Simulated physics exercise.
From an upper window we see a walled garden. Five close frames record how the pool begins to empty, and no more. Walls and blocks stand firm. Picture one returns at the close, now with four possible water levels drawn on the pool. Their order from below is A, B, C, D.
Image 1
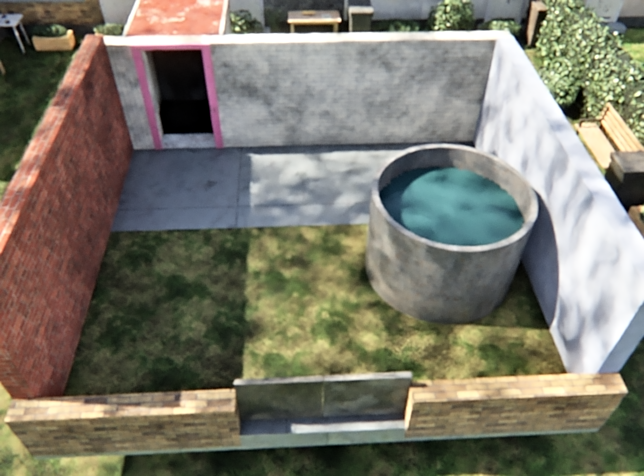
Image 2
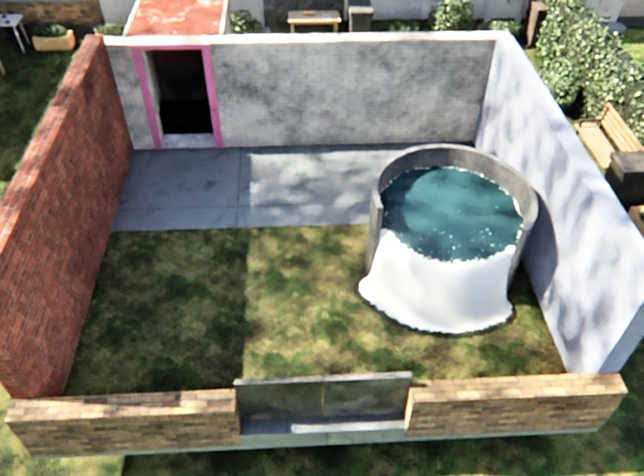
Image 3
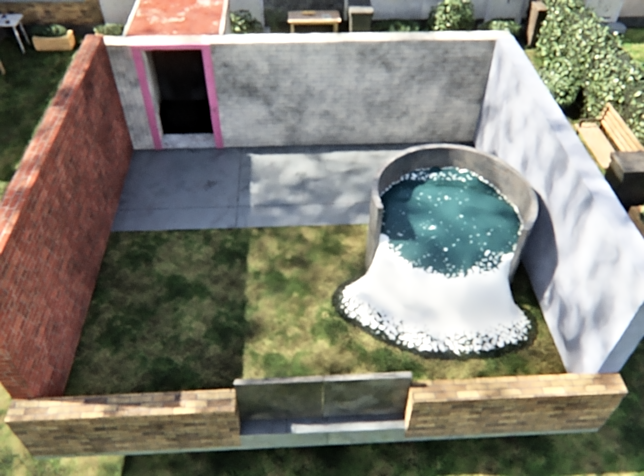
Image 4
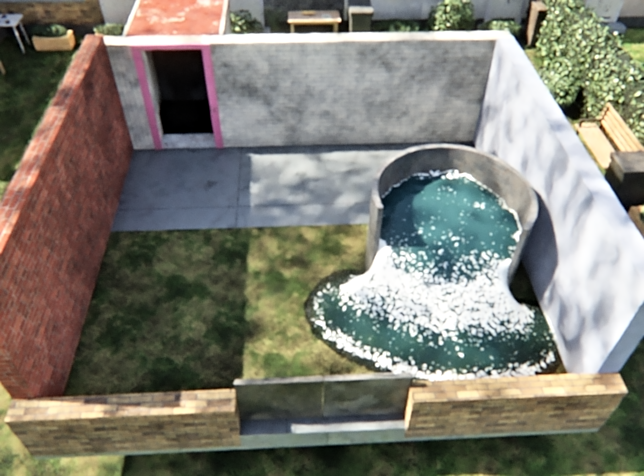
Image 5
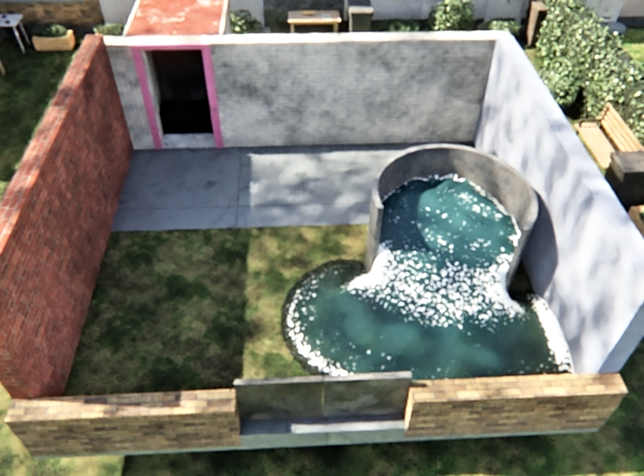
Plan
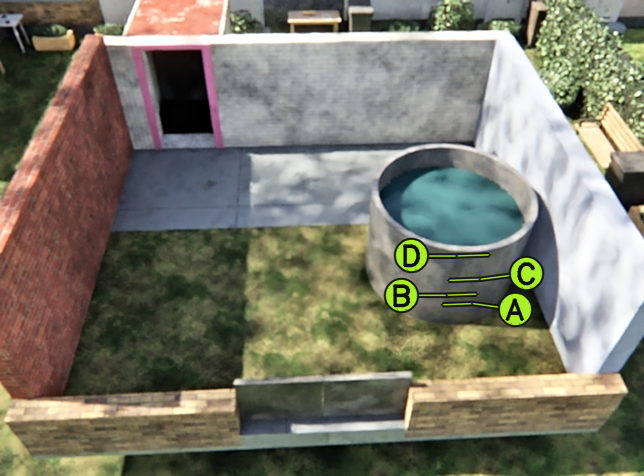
A round grey pool in a walled garden opened at its front, and blue-green water poured out in a white, foamy rush, spreading across the grass toward the low brick front wall and leftward.
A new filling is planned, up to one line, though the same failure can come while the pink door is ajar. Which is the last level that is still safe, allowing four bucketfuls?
The limit is C.
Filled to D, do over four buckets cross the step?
Yes, that goes wrong.
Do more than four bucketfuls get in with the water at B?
No, that is safe.
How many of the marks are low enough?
Three of the four.
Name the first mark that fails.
D it is.
On the marked copy, A at (458, 304); B at (460, 294); C at (465, 279); D at (472, 255); from the bottom up A, B, C, D.
If A is chosen, nothing gets over.
If B is chosen, nothing gets over.
If C is chosen, a splash gets over, under a bucket.
If D is chosen, about 12 bucketfuls get in.
